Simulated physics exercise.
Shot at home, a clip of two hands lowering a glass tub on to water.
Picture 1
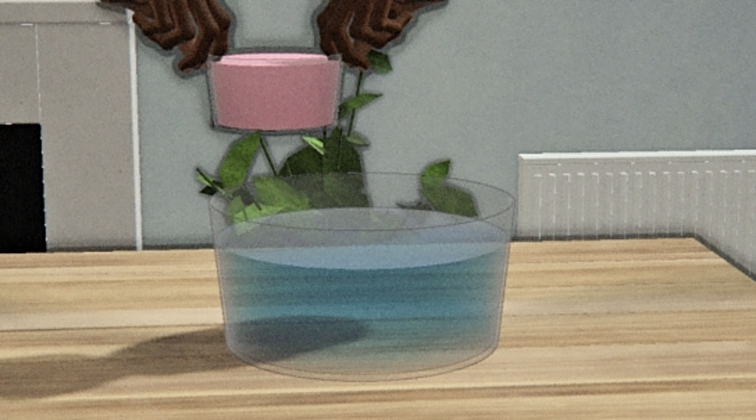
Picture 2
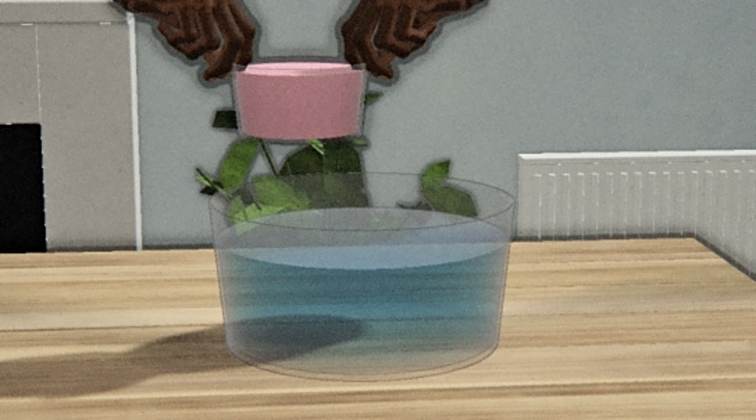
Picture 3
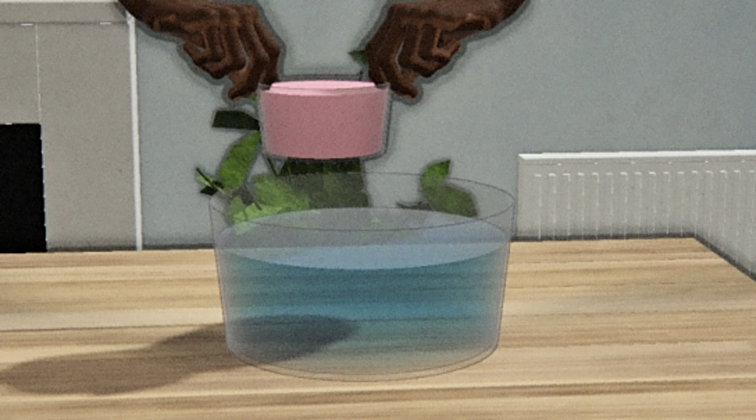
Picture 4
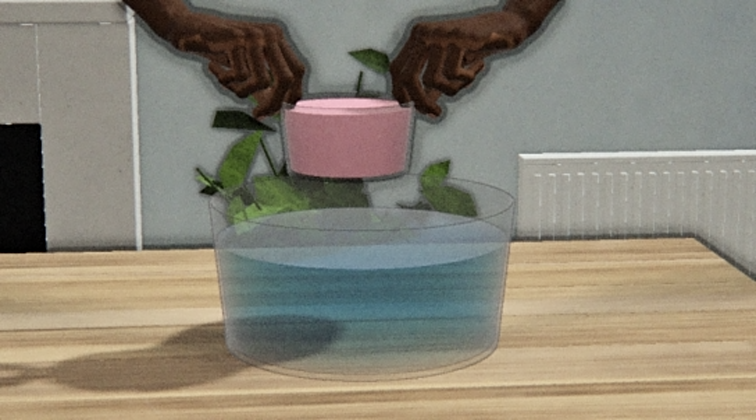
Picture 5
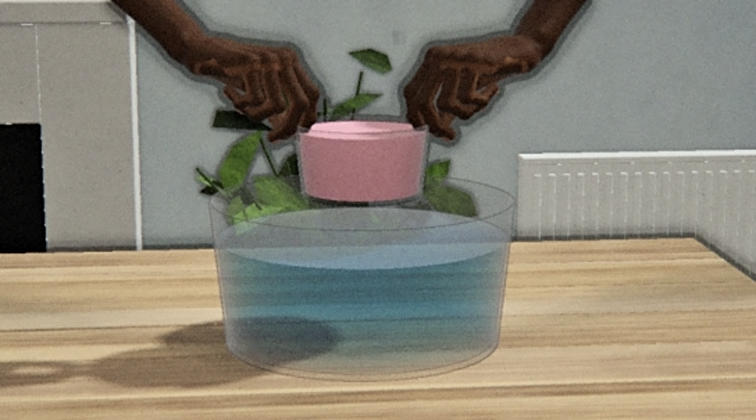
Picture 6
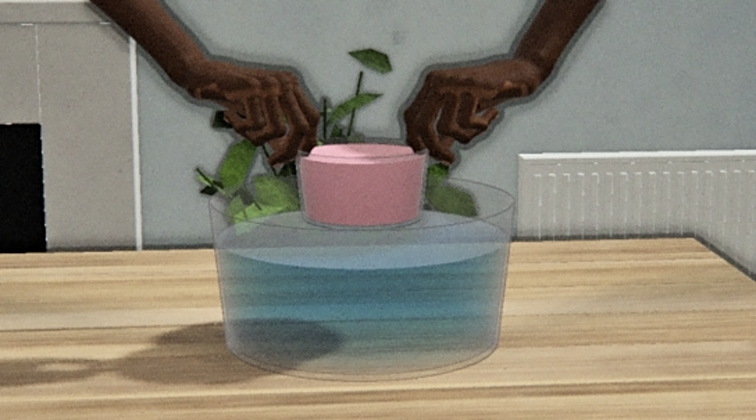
Two dark-skinned hands hold a small clear tub nearly full of something pink above a wide glass basin of blue water, seen from the front and slightly above in a home. The basin sits on a pale wooden table, with green leaves behind it, a grey-blue wall, and a white radiator at right. The hands lower the tub rightward and down until it is just over the water, while the camera stays still.
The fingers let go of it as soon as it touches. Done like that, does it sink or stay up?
Goes down.
Shortly, the tub dips into the water.
Then, water pours in over its rim.
At the finish, the tub lies on the bottom.
